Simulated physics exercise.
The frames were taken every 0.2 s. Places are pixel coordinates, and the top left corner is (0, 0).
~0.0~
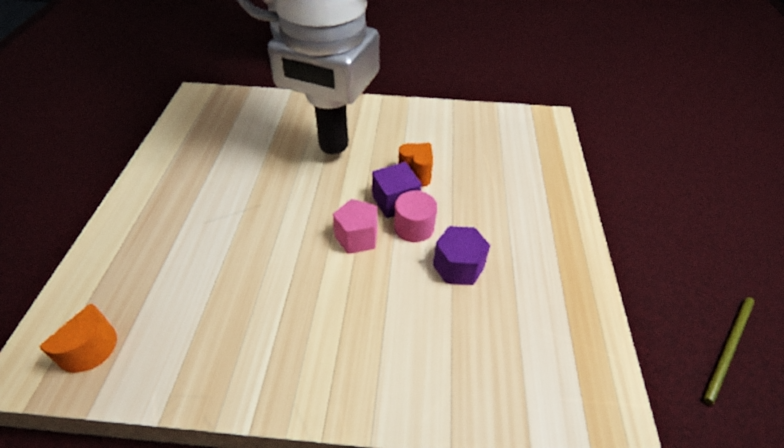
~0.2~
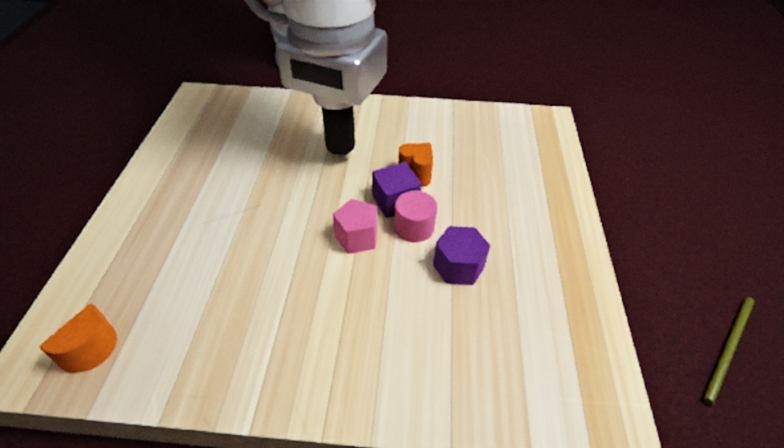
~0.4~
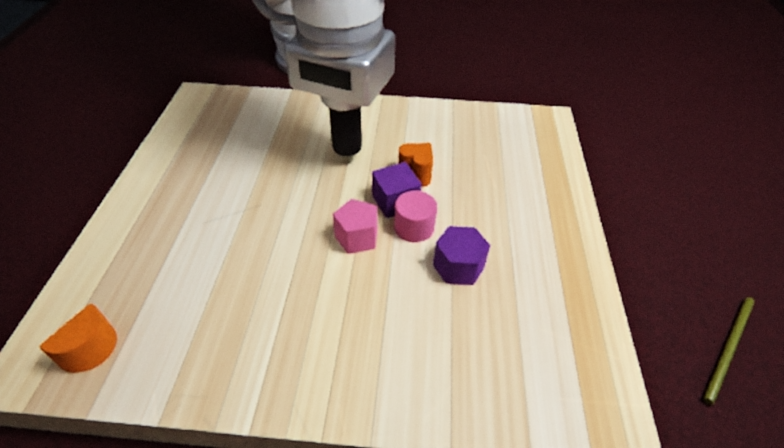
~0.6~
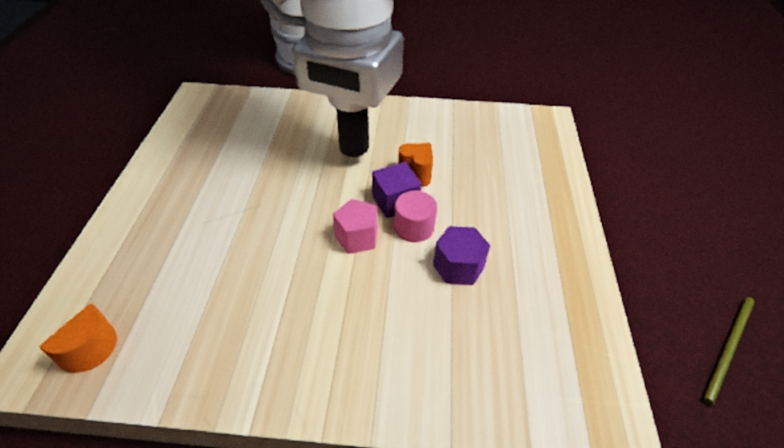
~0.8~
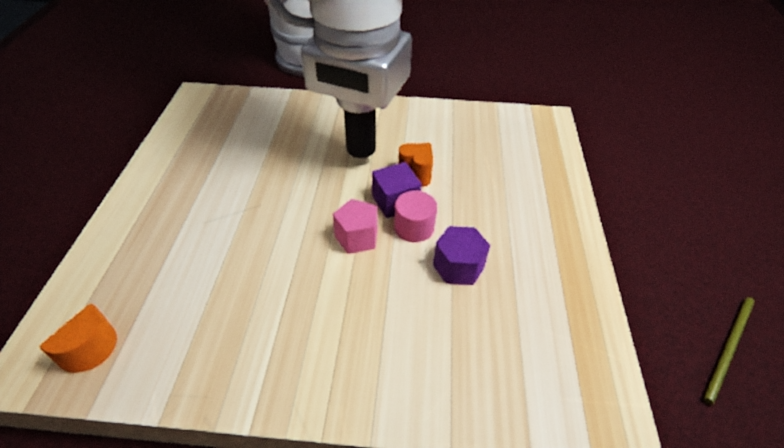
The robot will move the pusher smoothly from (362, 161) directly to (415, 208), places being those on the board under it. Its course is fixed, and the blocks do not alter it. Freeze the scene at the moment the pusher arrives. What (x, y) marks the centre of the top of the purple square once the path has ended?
It sits at (424, 212).
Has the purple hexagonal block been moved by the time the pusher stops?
Answer: Yes.
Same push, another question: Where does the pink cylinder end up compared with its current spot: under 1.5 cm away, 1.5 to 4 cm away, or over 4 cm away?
Beyond 4 cm.
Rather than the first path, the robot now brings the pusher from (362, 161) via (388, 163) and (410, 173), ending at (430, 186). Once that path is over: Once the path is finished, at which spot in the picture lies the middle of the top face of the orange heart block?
It sits at (469, 169).
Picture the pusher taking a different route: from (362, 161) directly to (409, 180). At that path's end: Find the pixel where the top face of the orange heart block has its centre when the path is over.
Somewhere near (446, 157).
On the path given first. Halfway along, pusher (388, 172); purple square (401, 183); pink cylinder (420, 210).
At the end, pusher (416, 196); purple square (424, 212), turned 30° clockwise; pink cylinder (430, 245); orange heart block still; purple hexagonal block (476, 256), turned 15° anticlockwise.
